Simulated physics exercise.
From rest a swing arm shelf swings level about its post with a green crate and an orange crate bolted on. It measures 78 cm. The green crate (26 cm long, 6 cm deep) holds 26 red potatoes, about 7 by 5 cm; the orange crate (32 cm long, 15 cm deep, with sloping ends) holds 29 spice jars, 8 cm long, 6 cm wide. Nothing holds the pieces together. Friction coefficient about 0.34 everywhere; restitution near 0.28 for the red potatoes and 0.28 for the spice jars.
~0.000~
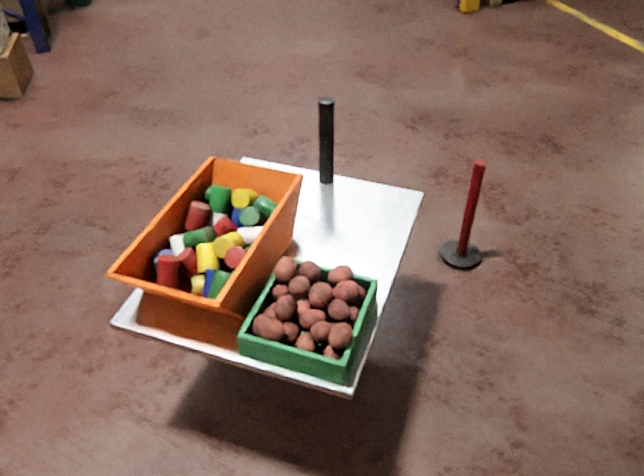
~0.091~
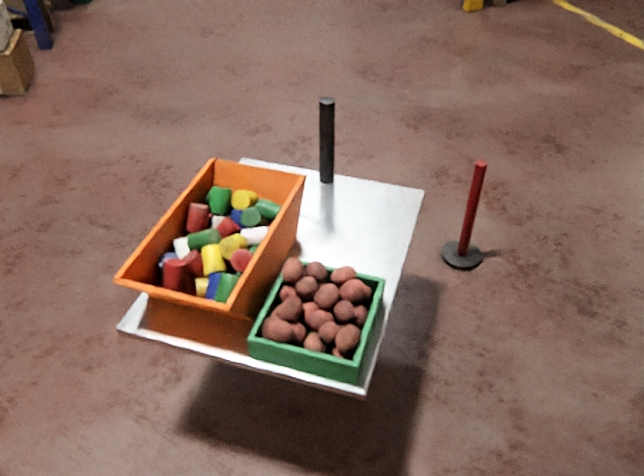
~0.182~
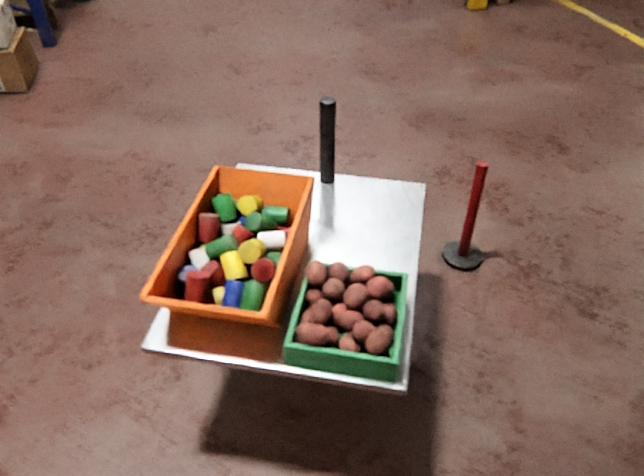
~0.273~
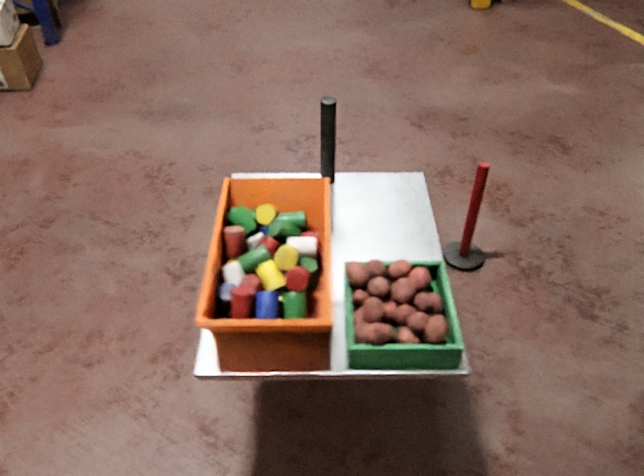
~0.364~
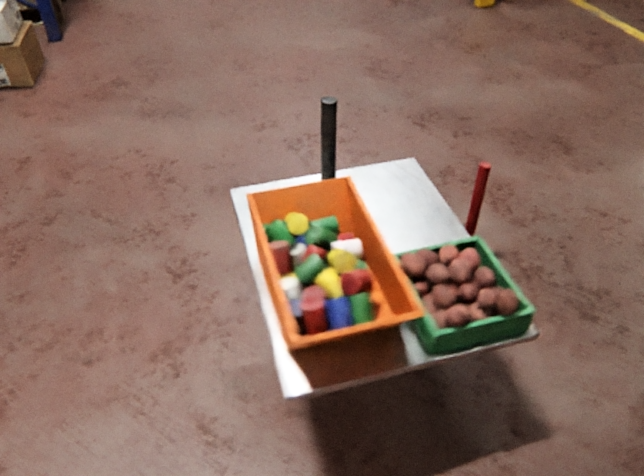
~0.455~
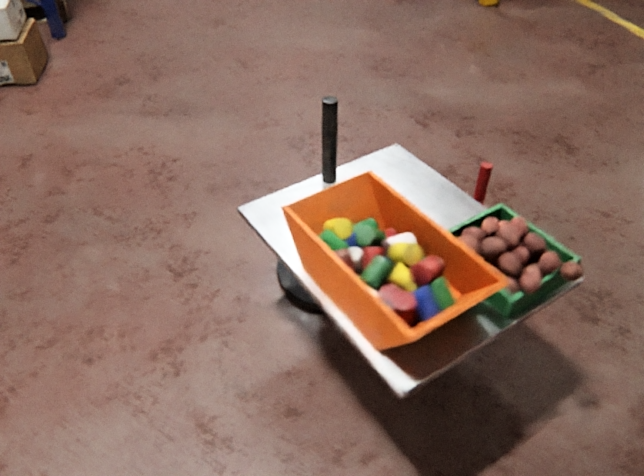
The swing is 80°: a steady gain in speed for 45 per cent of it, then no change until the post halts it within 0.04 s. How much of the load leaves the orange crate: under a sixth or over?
Less than a sixth of the spice jars leave the orange crate.
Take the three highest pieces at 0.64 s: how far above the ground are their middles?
Some 62 cm up.
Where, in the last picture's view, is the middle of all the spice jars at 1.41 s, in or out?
At about (459, 245).
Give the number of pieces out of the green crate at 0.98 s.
Out by then, roughly: Green crate 12.
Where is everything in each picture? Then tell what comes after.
In the first picture (we follow the rim corner now nearest the camera; the camera moves round a little), orange crate at (218, 301); green crate at (344, 361); swung 0°; nothing out yet.
Orange crate at (228, 305); green crate at (356, 362); swung 2°, in the second picture.
Orange crate at (264, 313); green crate at (396, 358); swung 9°, in the third picture.
Orange crate at (330, 319); green crate at (460, 344); swung 21°, in the fourth picture.
Orange crate at (421, 310); green crate at (530, 308); swung 37°, in the fifth picture.
Orange crate at (505, 280); green crate at (576, 257); swung 56°; 1 out, the lowest potato at (571, 271), in the sixth picture.
After 0.56 s, end of the swing.
After 0.64 s, 7 of 26 out of the green crate and 0 of 29 out of the orange crate.
After 0.76 s, 10 of 26 out of the green crate and 0 of 29 out of the orange crate.
After 0.98 s, 11 of 26 out of the green crate and 1 of 29 out of the orange crate.
When it is over (at 1.41 s), 11 of 26 out of the green crate and 1 of 29 out of the orange crate. Asked share, 1 of 29, 3 per cent.
